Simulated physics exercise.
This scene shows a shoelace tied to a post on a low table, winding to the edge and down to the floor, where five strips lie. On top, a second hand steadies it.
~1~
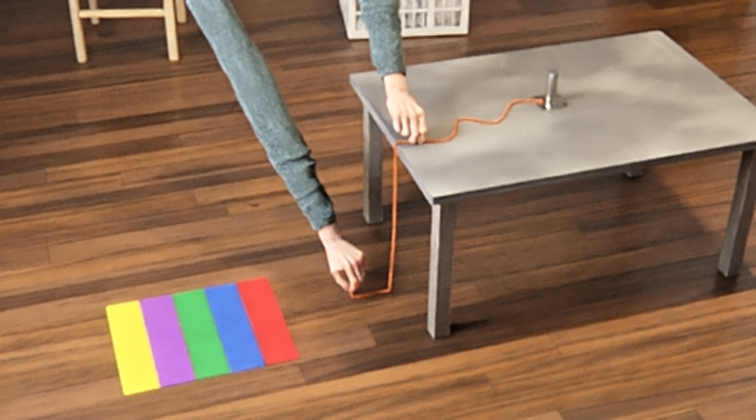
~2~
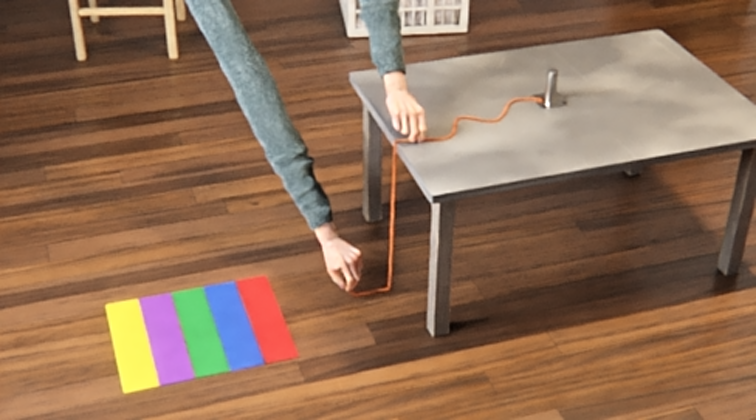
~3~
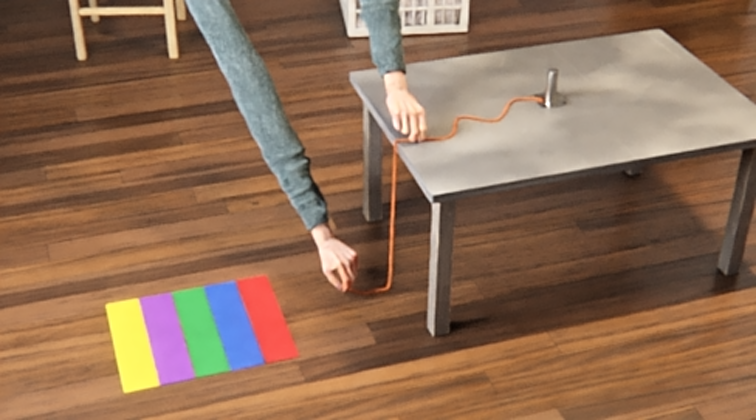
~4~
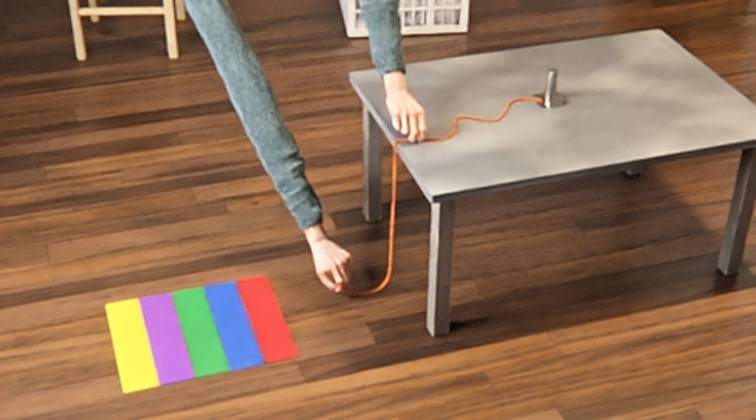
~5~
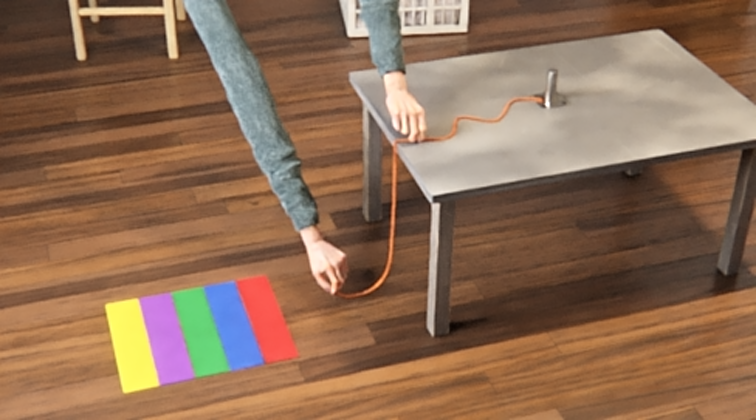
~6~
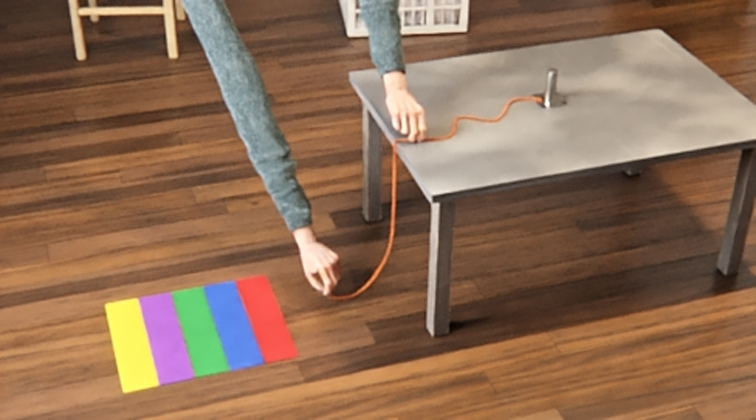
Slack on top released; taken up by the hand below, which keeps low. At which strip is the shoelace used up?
At the green one.
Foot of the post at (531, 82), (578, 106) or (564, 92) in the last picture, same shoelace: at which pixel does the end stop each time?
Places per try: (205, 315); (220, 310); (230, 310).
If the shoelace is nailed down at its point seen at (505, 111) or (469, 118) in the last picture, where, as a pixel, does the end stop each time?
Taking the tries in turn, you get (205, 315) and then (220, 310).
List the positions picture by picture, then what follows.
In the first picture, end (350, 288); red (277, 346); blue (243, 353); green (209, 360); purple (174, 367); yellow (138, 374).
In the second picture, end (346, 287); shoelace through (512, 102) (474, 119) (441, 139) (395, 166) (392, 224) (390, 279).
In the third picture, end (343, 288).
In the fourth picture, end (336, 289); shoelace through (512, 102) (474, 119) (441, 139) (395, 166) (392, 224) (387, 279).
In the fifth picture, end (331, 290).
In the sixth picture, end (324, 291); shoelace through (512, 101) (473, 119) (441, 139) (395, 166) (393, 224) (373, 278).
A little later, end near (261, 303); over red.
Next, end near (219, 311); over blue.
When it is tight, end near (193, 316); over green. It gets as far as the green strip.
